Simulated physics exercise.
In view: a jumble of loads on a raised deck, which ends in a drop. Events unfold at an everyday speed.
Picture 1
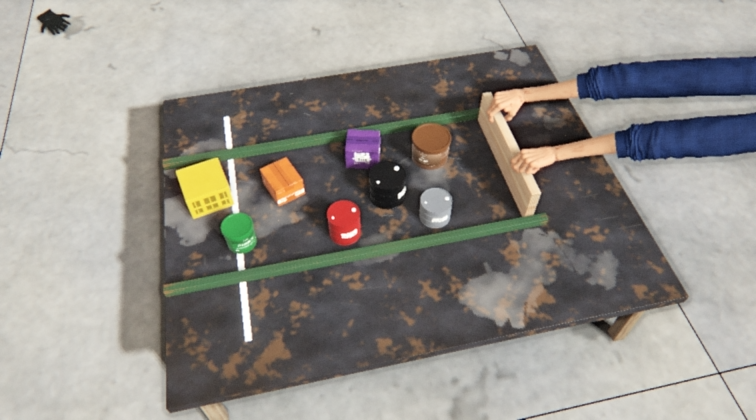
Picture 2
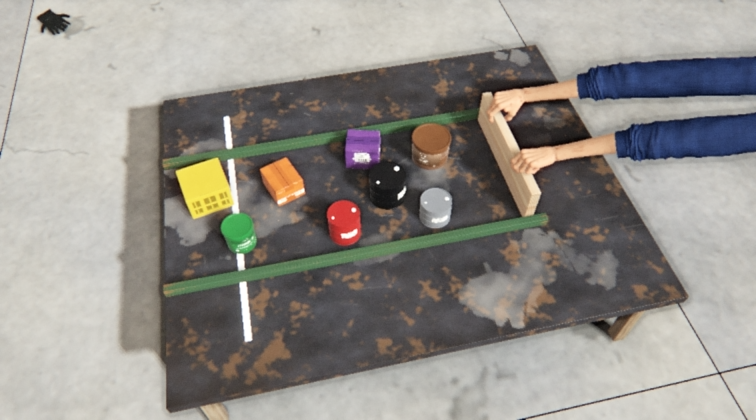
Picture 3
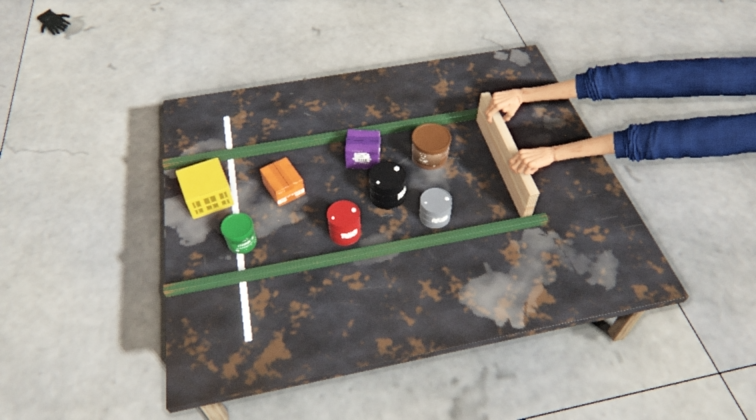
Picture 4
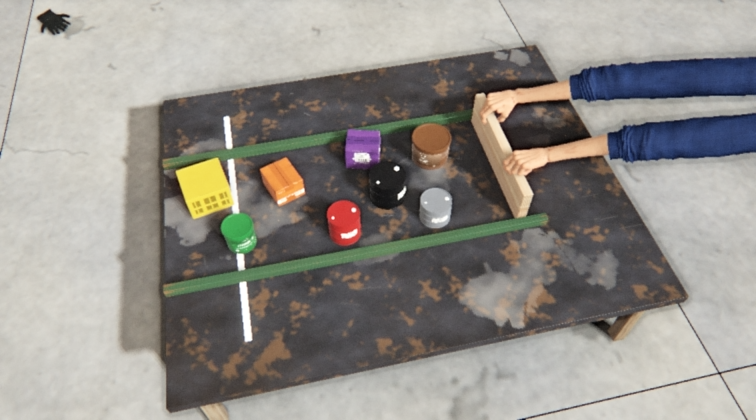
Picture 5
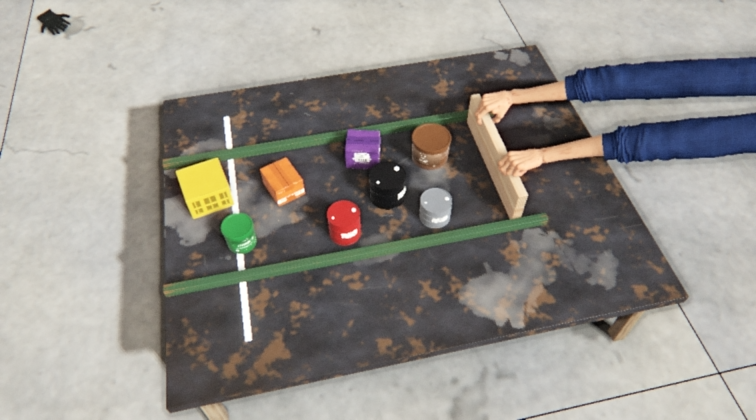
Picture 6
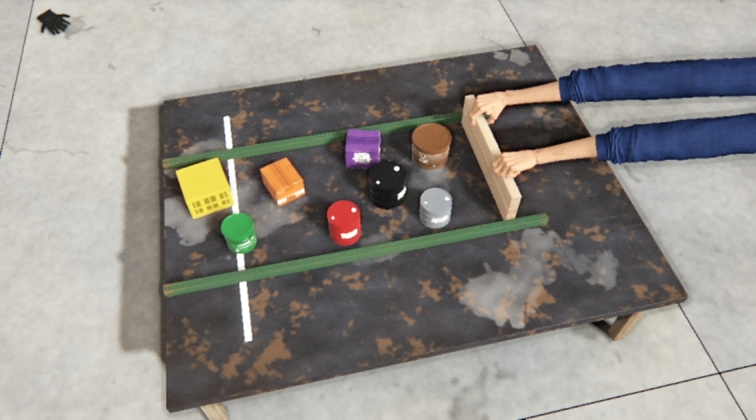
Two hands slid a wooden plank slightly left between green rails on a rusty-looking tabletop, while the colourful boxes and round containers in front of it, some near a white line, stayed still.
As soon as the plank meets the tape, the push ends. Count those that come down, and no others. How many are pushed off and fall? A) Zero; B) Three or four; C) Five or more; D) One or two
D.
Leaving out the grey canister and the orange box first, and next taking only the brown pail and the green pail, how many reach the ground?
The number is 0 for the first case and 1 for the second.
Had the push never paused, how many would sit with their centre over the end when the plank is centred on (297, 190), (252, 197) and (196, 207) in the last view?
Counts by place: 0 / 1 / 5.
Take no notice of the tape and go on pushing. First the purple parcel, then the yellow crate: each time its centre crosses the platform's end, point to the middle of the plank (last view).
Purple parcel: (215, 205); yellow crate: (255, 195).
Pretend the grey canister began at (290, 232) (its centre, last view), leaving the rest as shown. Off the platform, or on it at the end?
In this case the grey canister does not drop.
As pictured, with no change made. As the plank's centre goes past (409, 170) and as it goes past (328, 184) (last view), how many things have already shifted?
Counts: 3 and 6.
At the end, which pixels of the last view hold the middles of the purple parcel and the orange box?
About (181, 175), and the other about (182, 212).
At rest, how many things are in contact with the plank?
3 end up touching it.
Soon after, none off yet; yellow crate at rest near (206, 188); green pail at rest near (240, 234); orange box at rest near (282, 182).
In the end, the number that fall off is one or two; gone, yellow crate.
